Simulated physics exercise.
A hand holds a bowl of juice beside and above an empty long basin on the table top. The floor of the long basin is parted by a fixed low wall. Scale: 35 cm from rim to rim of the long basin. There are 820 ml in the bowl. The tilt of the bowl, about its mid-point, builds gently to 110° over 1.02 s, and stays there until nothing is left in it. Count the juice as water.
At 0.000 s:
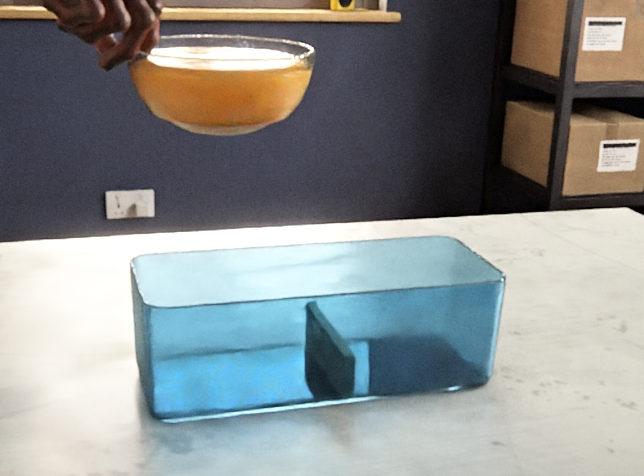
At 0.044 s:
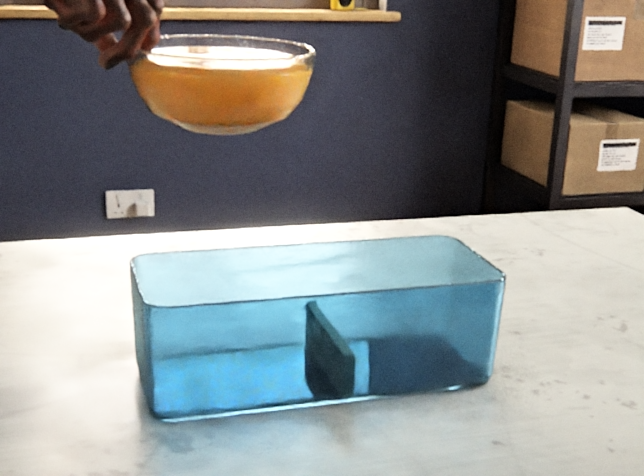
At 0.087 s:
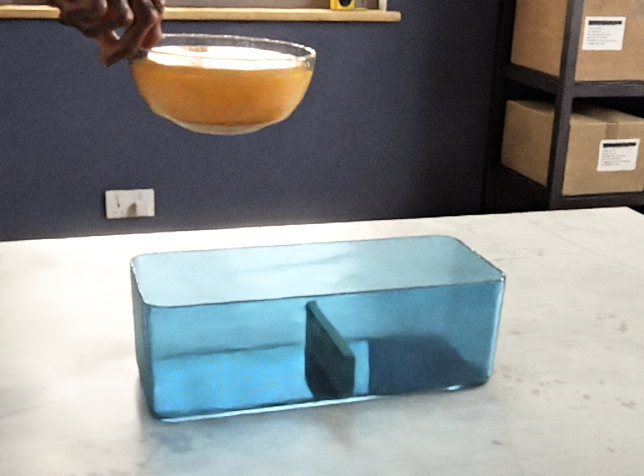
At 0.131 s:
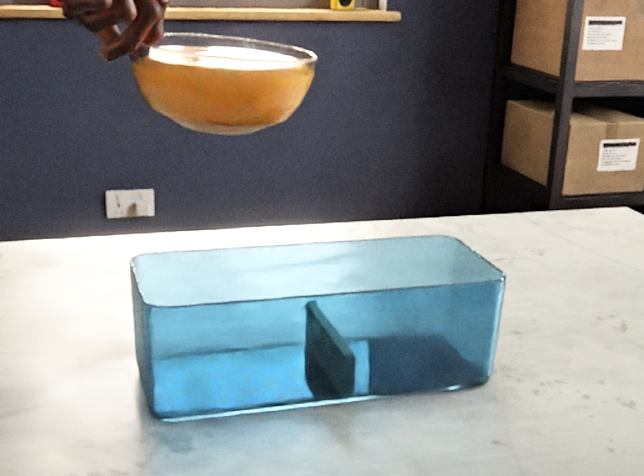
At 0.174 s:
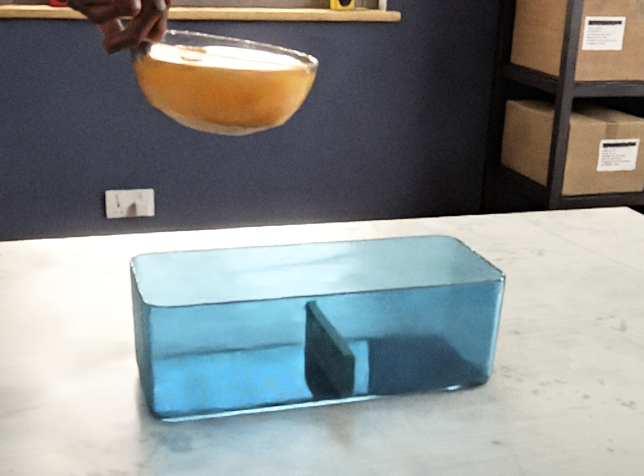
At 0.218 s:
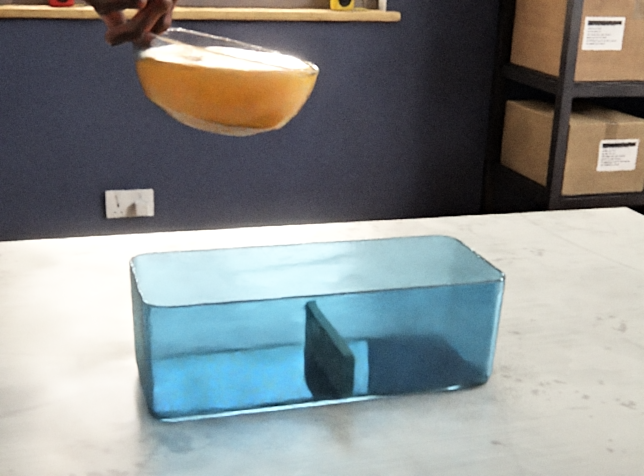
On a pale table top, an empty blue see-through basin with a low divider sat still while a hand above it slowly tilted a glass bowl of orange juice slightly to the right.
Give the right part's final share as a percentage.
Roughly 74 per cent is past the wall.
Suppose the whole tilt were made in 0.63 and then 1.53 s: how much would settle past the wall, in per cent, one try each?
In turn about 60 and 80 per cent.
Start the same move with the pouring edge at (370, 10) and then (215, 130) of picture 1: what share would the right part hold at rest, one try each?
First 80, then 10 per cent.
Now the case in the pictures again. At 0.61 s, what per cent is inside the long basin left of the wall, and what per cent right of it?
Left about 1, right about 18.
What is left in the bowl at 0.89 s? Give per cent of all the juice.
Some 0 per cent.
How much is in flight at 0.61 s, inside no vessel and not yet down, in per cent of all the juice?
Near 48 in a hundred.
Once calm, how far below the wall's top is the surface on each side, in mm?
Left about 38 mm, right about 14 mm.
Then, 0.61 s in, the tilt is 72° and 33 per cent is still to pour, 1 is left of the wall and 18 right of it.
Then, 0.89 s in, the tilt is 106° and 0 per cent is still to pour, 17 is left of the wall and 74 right of it.
Then, 1.20 s in, the tilt is 110° and 0 per cent is still to pour, 23 is left of the wall and 75 right of it.
Then, 1.52 s in, the tilt is 110° and 0 per cent is still to pour, 23 is left of the wall and 75 right of it.
Finally, 23 per cent lies left of the wall, 74 right of it and 3 outside.
